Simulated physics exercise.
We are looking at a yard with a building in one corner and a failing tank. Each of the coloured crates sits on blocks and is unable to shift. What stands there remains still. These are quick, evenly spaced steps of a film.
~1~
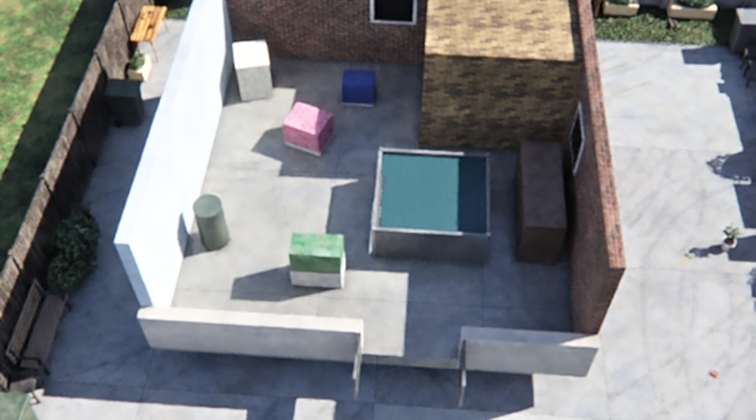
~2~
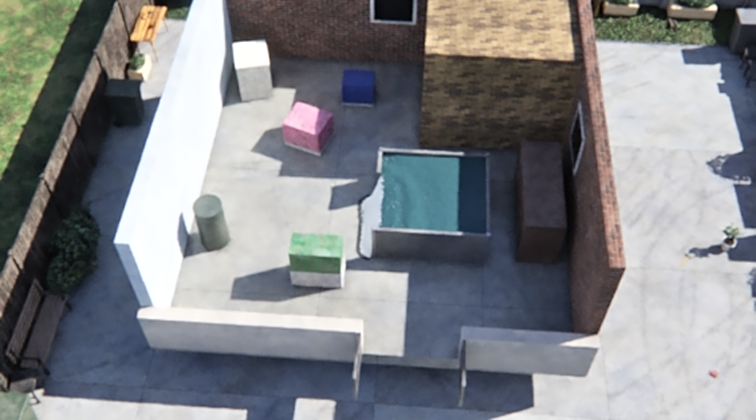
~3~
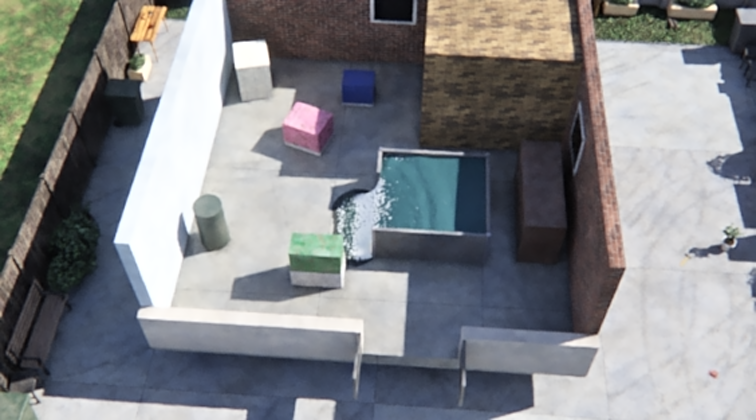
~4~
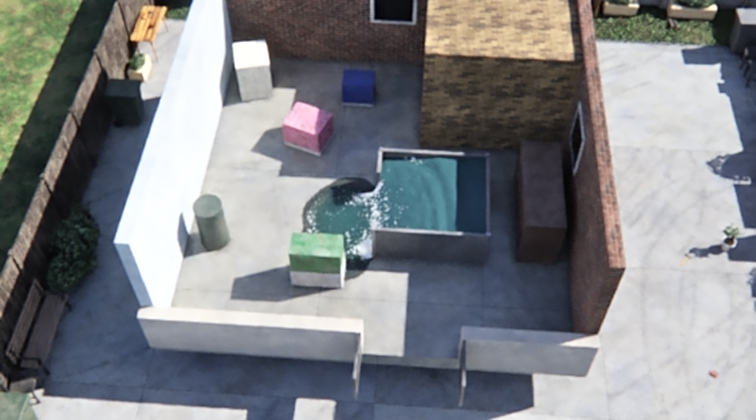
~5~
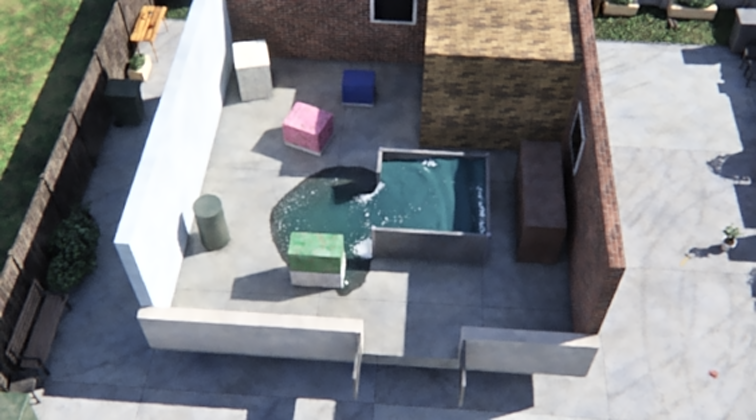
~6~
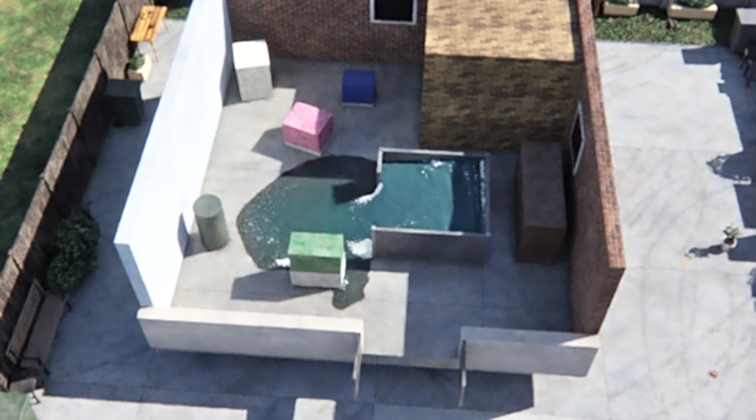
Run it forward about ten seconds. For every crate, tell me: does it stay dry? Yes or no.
Here is how it goes: The blue crate, no, it gets wet; the pink crate, no, it gets wet; the green crate, yes, it stays dry.
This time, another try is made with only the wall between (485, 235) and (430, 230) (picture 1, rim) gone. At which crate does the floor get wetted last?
The one in blue, by my reading.
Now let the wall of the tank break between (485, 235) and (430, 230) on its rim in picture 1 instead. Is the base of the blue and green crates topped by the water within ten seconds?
The blue crate is not reached, the green crate is not reached.
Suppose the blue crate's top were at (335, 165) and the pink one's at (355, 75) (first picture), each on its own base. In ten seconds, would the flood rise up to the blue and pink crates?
The blue crate is flooded, and the pink one is flooded.
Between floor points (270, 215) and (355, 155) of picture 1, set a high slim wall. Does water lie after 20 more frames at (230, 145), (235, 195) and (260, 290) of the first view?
In that order: Wet, under water, under water.
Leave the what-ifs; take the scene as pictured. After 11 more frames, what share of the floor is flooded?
About 40 %.
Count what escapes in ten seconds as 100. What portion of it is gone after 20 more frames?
My estimate is roughly 15 percent.
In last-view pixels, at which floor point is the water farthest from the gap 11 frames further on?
My best guess is about (227, 91).
A moment on, water covers 30 % of the floor; the blue crate not reached, the pink crate water round its plinth, the green crate water round its plinth.
Next, water covers 40 % of the floor; the blue crate not reached, the pink crate water round its plinth, the green crate water round its plinth.
Then, water covers 55 % of the floor; the blue crate water round its plinth, the pink crate water round its plinth, the green crate water round its plinth.
Later, water covers 85 % of the floor; the blue crate water round its plinth, the pink crate water round its plinth, the green crate water round its plinth.
In the end, water covers 100 % of the floor; the blue crate was topped, the pink crate was topped, the green crate stayed above the water.
